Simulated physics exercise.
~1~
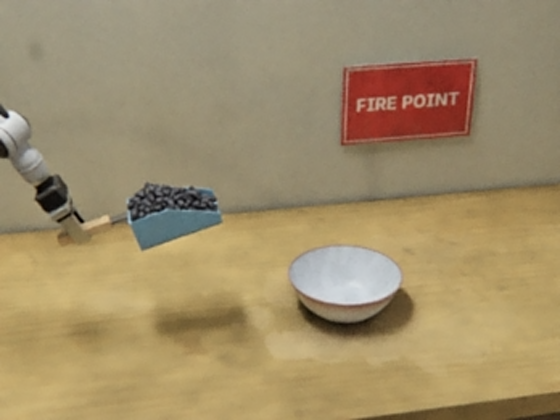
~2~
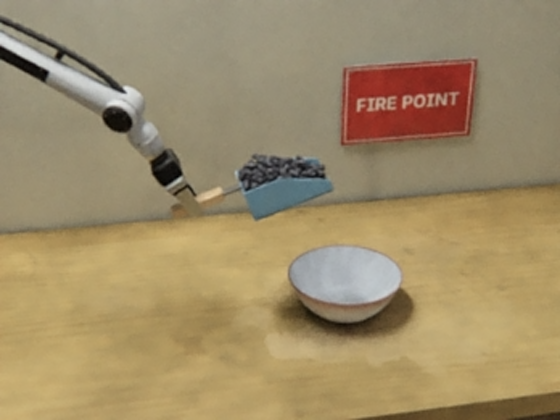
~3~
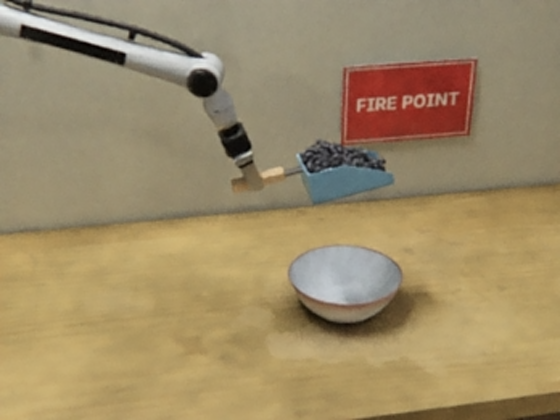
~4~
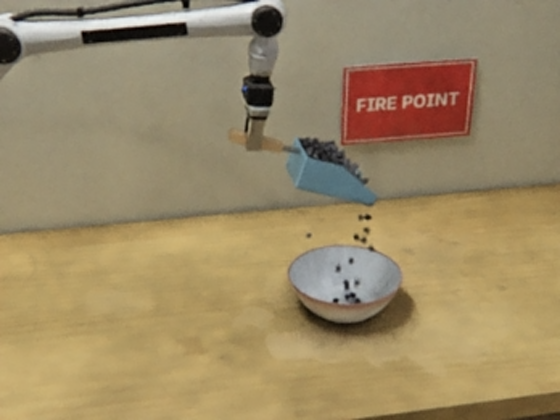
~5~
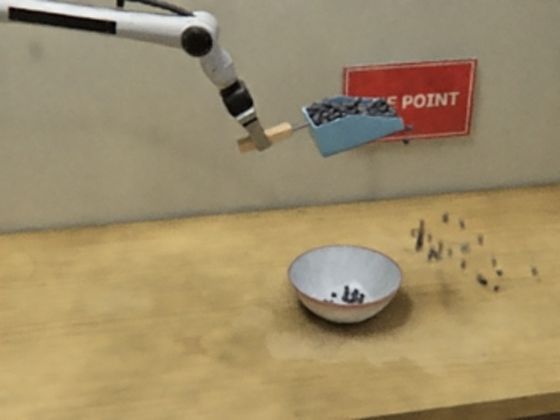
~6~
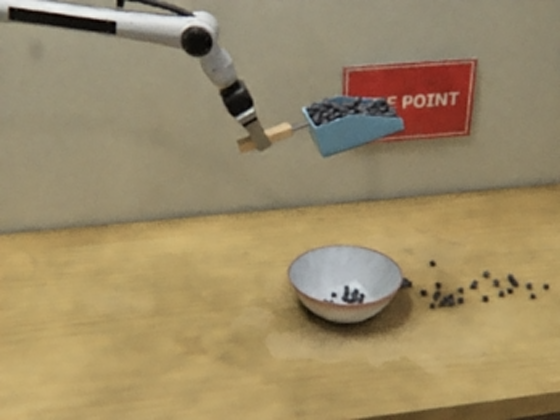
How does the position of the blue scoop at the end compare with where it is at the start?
At the start the scoop is on the left, well clear of the bowl and the sign. At the end it is farther right and higher up, above the bowl and covering part of the red sign.
